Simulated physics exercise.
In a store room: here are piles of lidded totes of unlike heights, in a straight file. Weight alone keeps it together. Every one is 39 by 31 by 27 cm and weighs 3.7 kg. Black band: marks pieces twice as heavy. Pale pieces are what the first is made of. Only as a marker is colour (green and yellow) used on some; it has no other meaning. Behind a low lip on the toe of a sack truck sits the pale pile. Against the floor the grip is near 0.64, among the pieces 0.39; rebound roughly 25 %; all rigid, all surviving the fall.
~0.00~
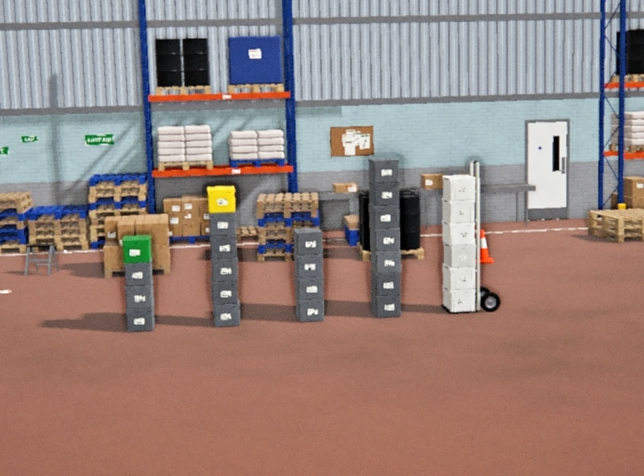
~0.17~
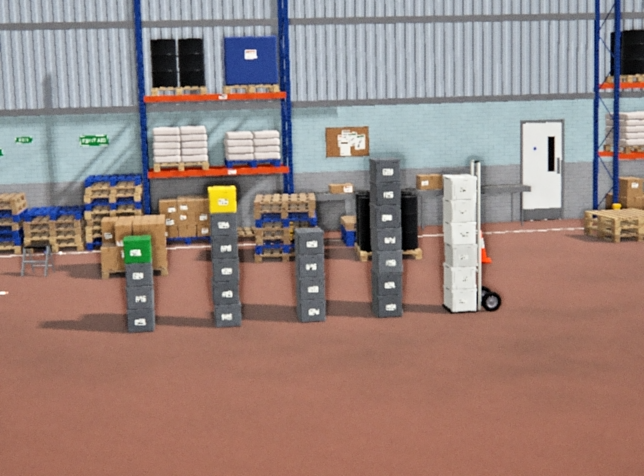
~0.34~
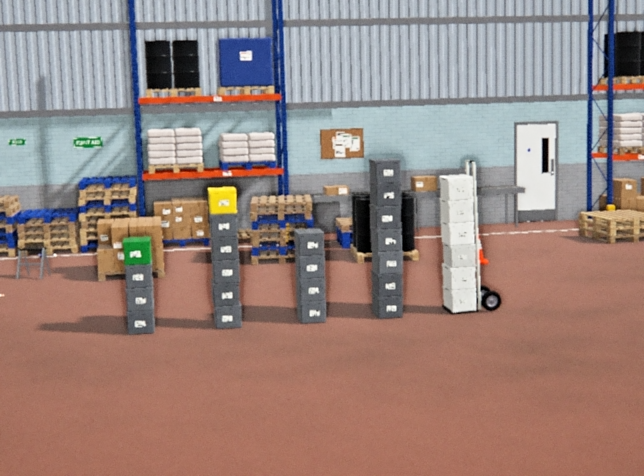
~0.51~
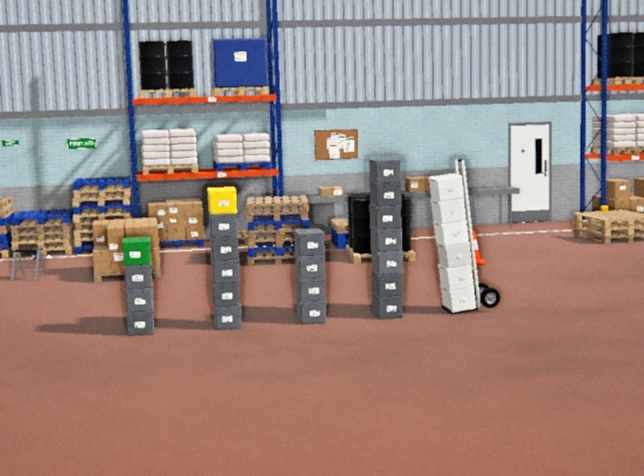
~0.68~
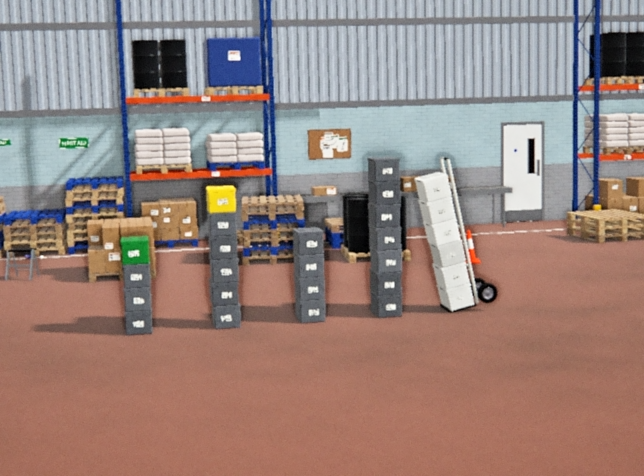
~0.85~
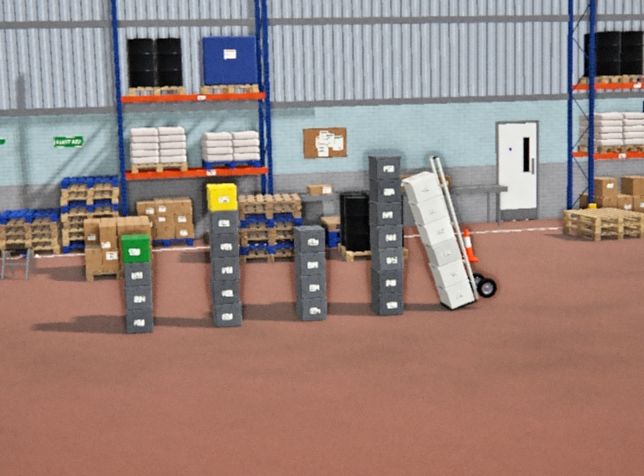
Sack truck tilting left with its pile of pale totes beside a row of dark stacks standing still in a store room.
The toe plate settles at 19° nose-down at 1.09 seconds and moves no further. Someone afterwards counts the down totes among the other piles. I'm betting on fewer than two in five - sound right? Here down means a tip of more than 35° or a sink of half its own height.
No, more than two in five.
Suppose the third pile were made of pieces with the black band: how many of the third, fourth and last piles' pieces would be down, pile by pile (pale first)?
Down at the end: Third pile 4, fourth pile 5, last pile 3.
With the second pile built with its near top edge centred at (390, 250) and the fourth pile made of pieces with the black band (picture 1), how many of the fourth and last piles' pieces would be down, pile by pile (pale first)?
Counts down - fourth: 0; last: 0.
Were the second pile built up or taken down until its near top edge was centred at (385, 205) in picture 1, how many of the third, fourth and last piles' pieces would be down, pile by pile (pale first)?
In that case third 4, fourth 5, last 3.
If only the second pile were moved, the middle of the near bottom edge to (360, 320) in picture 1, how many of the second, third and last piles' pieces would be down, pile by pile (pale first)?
The second pile ends with 6 down, the third with 4, the last with 3.
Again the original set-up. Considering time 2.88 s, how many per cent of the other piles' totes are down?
50 per cent at that moment.
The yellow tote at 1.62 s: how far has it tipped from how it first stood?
Angle from initial pose, roughly 0 deg - estimate.
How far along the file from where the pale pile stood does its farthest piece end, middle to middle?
About 200 cm along the file.
Around 1.62 s, 6 of the pale pile down; none of the 21 other totes down, 7 disturbed.
Around 2.18 s, 6 of the pale pile down; 7 of the 21 other totes down.
Around 2.88 s, 6 of the pale pile down; 11 of the 21 other totes down; yellow tote tipped 21°.
Around 3.74 s, 6 of the pale pile down; 20 of the 21 other totes down; green tote on its side; yellow tote 97 cm lower.
Finally (5.6 s), 6 of the pale pile down; 21 of the 21 other totes down; green tote upside down; yellow tote on its side. That is 100 per cent.
